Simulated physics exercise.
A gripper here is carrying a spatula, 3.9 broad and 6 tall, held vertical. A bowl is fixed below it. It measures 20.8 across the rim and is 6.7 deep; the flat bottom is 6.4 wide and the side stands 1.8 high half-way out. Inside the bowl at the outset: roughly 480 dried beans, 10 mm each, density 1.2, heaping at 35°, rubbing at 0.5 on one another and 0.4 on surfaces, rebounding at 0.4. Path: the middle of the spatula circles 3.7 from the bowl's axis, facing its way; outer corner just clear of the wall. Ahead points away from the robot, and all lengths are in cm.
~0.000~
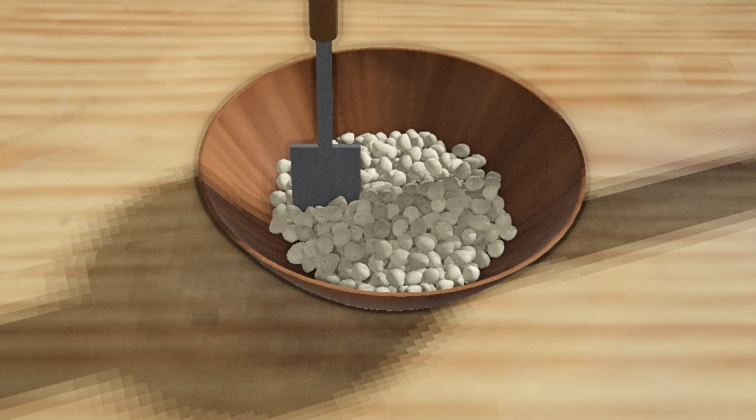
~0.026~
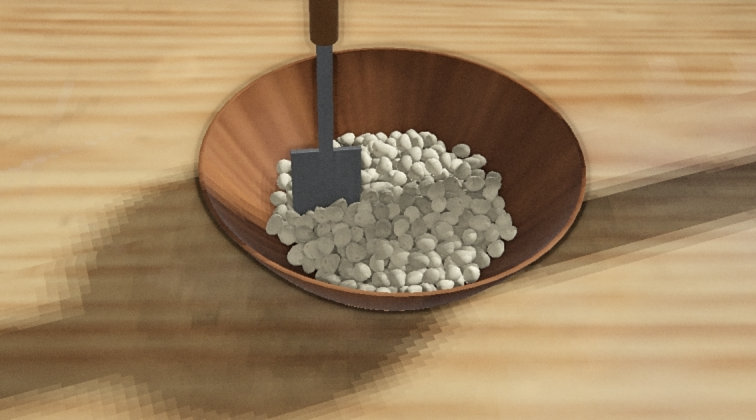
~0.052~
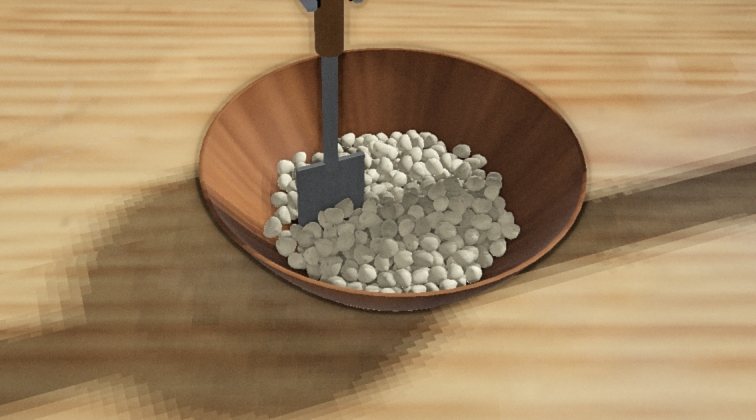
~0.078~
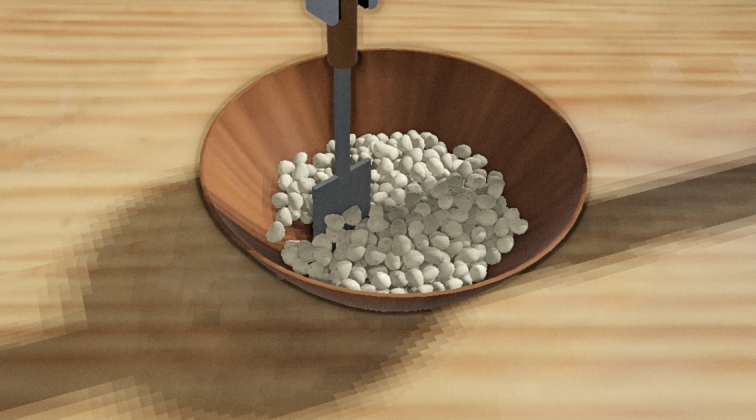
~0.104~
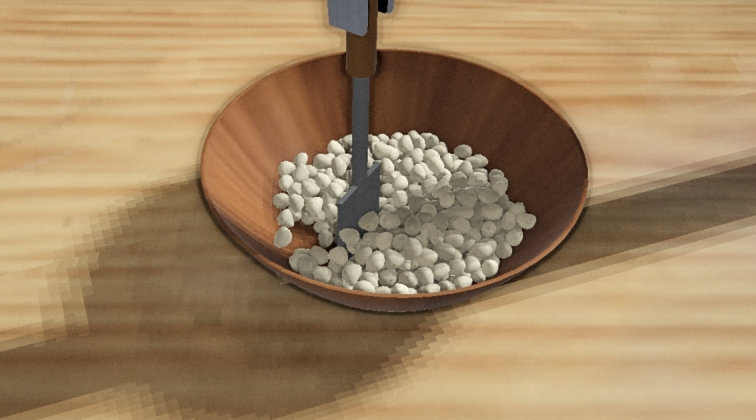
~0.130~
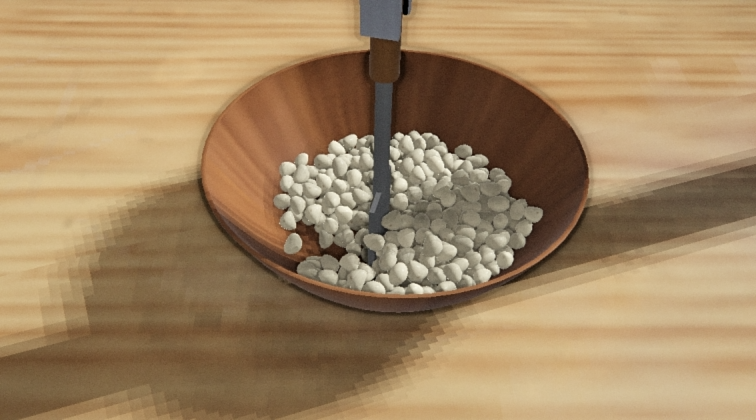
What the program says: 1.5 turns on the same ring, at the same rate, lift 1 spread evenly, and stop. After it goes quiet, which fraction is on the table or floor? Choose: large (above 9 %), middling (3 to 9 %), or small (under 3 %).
Small.
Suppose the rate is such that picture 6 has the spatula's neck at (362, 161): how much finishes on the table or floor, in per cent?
Around 0 in a hundred.
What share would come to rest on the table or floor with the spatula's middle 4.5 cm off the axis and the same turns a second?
Roughly 5 percent, I'd expect.
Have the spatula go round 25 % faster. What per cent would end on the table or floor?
5 %.
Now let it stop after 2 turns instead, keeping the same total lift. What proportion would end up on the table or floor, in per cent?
It would be around 0 percent.
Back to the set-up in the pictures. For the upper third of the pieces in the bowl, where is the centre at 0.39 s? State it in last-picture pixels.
The top third is centred near (398, 121) in the last picture.
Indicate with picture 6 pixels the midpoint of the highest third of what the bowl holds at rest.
The centre is near pixel (439, 179).
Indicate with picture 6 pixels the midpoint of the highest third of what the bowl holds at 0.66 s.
In the last picture it sits around (370, 232).
By 0.39 s, 256° round, highest piece 8 above the table; 481 in the bowl.
By 0.66 s, 76° round, highest piece 7 above the table; 480 in the bowl, 1 on the table or floor.
By 0.99 s, 180° round, highest piece 6 above the table; 480 in the bowl, 1 on the table or floor.
By 1.69 s, 180° round, highest piece 6 above the table; 480 in the bowl, 1 on the table or floor.
Final count, 480 in the bowl, 1 on the table or floor. That is 0 % on the table or floor.
